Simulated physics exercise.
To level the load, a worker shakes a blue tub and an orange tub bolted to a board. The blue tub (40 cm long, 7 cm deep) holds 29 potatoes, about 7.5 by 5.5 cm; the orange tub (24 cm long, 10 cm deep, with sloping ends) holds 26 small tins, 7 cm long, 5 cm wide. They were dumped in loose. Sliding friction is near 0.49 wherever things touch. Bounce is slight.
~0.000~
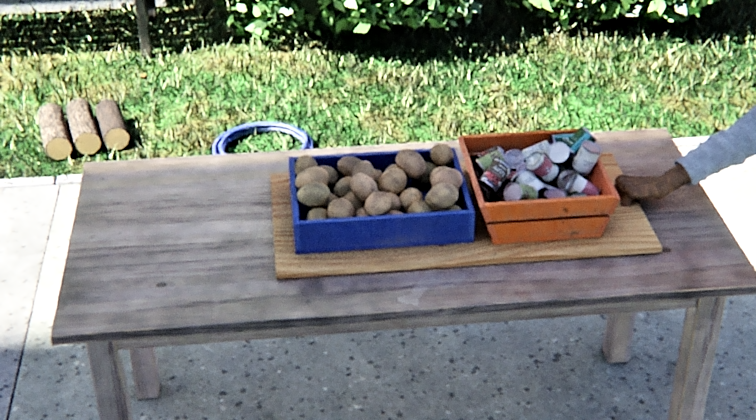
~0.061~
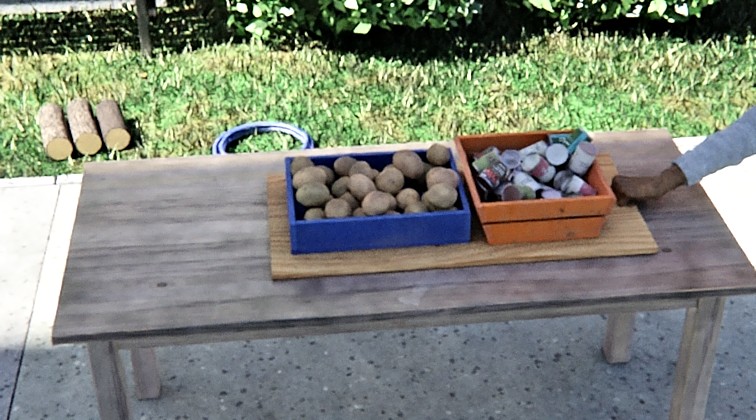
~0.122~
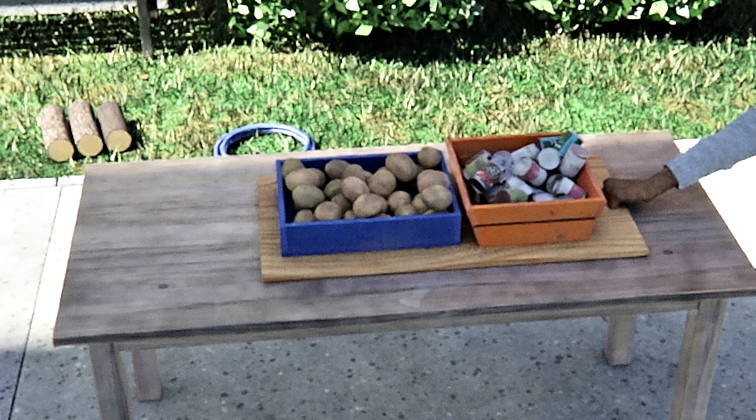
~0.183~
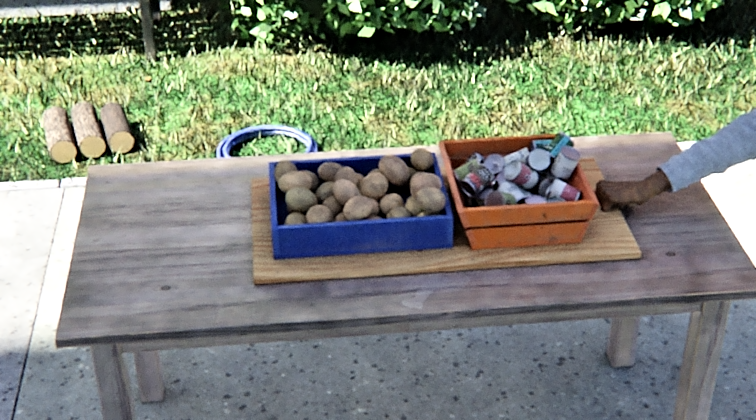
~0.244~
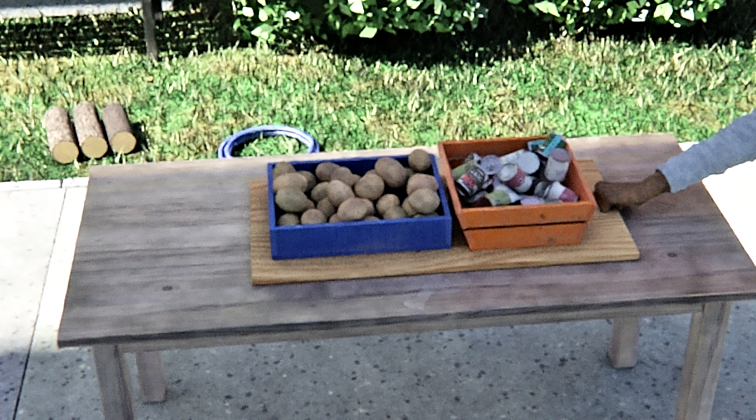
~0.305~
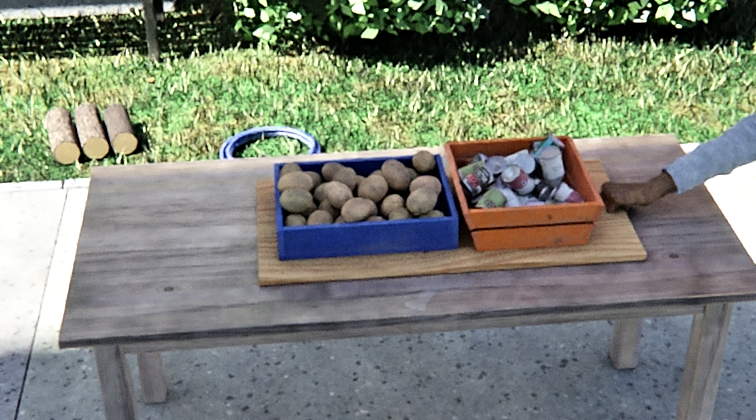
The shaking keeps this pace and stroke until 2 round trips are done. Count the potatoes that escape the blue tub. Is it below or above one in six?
It sheds under a sixth of them.
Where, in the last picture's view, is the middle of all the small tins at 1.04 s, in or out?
Around (551, 194).
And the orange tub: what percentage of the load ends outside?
About: Orange tub 0 per cent.
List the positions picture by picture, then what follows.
In the first picture (places track the rim corner closest to us here), blue tub (300, 222); orange tub (485, 204); 0 cm along; all still inside.
Blue tub (296, 222); orange tub (481, 205); 1 cm along, in the second picture.
Blue tub (286, 225); orange tub (471, 207); 4 cm along, in the third picture.
Blue tub (278, 227); orange tub (463, 210); 6 cm along, in the fourth picture.
Blue tub (276, 228); orange tub (462, 211); 7 cm along, in the fifth picture.
Blue tub (283, 228); orange tub (469, 211); 6 cm along; all still inside, in the sixth picture.
After 0.49 s, the blue tub has all 29 and the orange tub has all 26.
After 0.72 s, the blue tub has all 29 and the orange tub has all 26.
After 1.04 s, the blue tub has all 29 and the orange tub has all 26.
Outcome (at 1.45 s), the blue tub has all 29 and the orange tub has all 26. Asked share, 0 of 29, 0 per cent.
